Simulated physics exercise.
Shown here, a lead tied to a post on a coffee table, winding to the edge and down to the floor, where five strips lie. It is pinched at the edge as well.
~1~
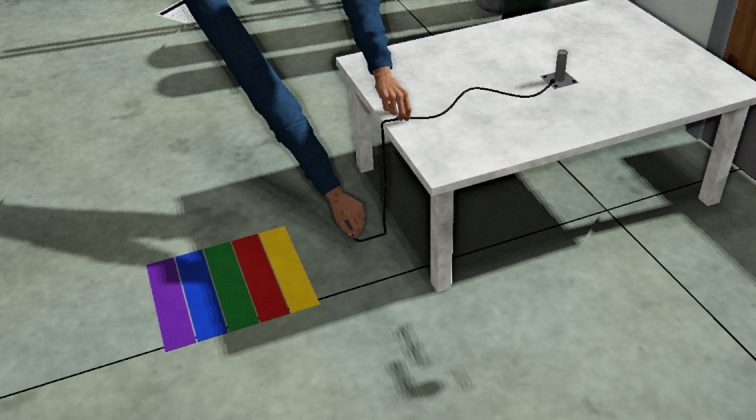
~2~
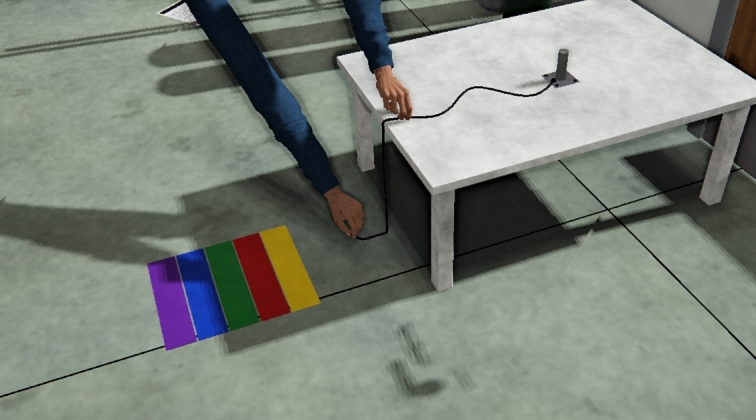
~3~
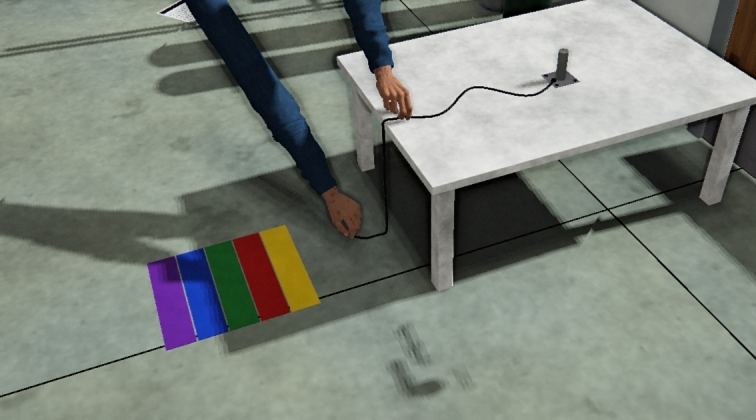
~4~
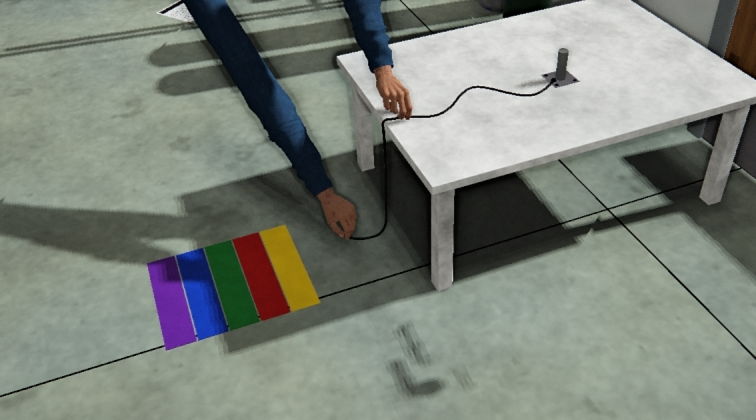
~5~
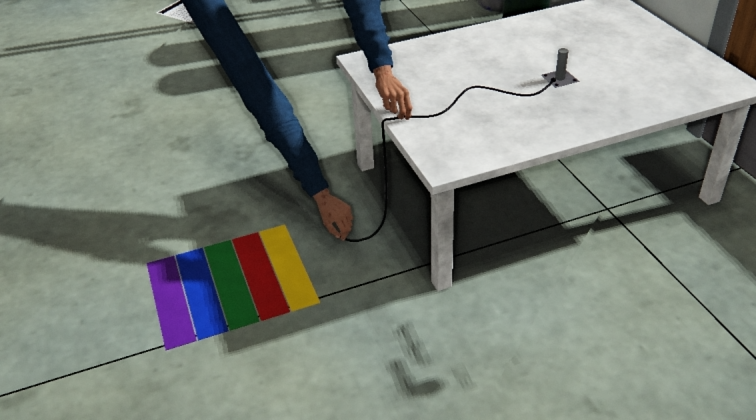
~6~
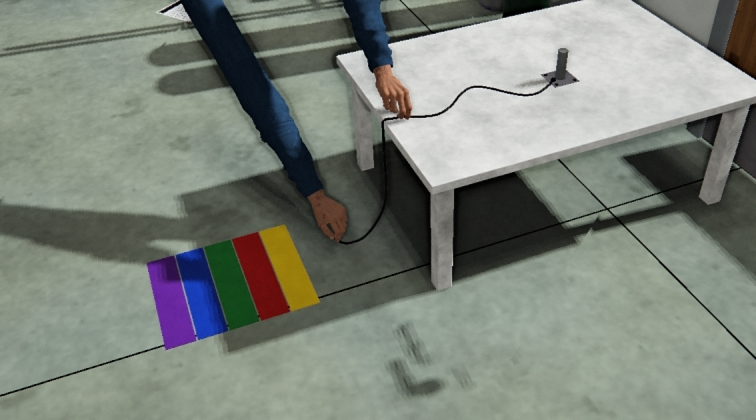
Beside a white table, a hand holding a black cord's end moves slightly left toward coloured strips.
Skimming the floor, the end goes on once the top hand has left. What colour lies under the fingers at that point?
Green.
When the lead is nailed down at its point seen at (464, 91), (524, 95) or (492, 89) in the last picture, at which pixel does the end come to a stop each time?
Approximately (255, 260), (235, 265) and (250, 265), respectively.
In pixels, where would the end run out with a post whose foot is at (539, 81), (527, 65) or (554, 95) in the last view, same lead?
First close to (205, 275), next close to (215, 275), last close to (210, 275).
A little later, end near (285, 253); over yellow.
Next, end near (250, 263); over red.
When it is tight, end near (230, 269); over green. It gets as far as the green strip.
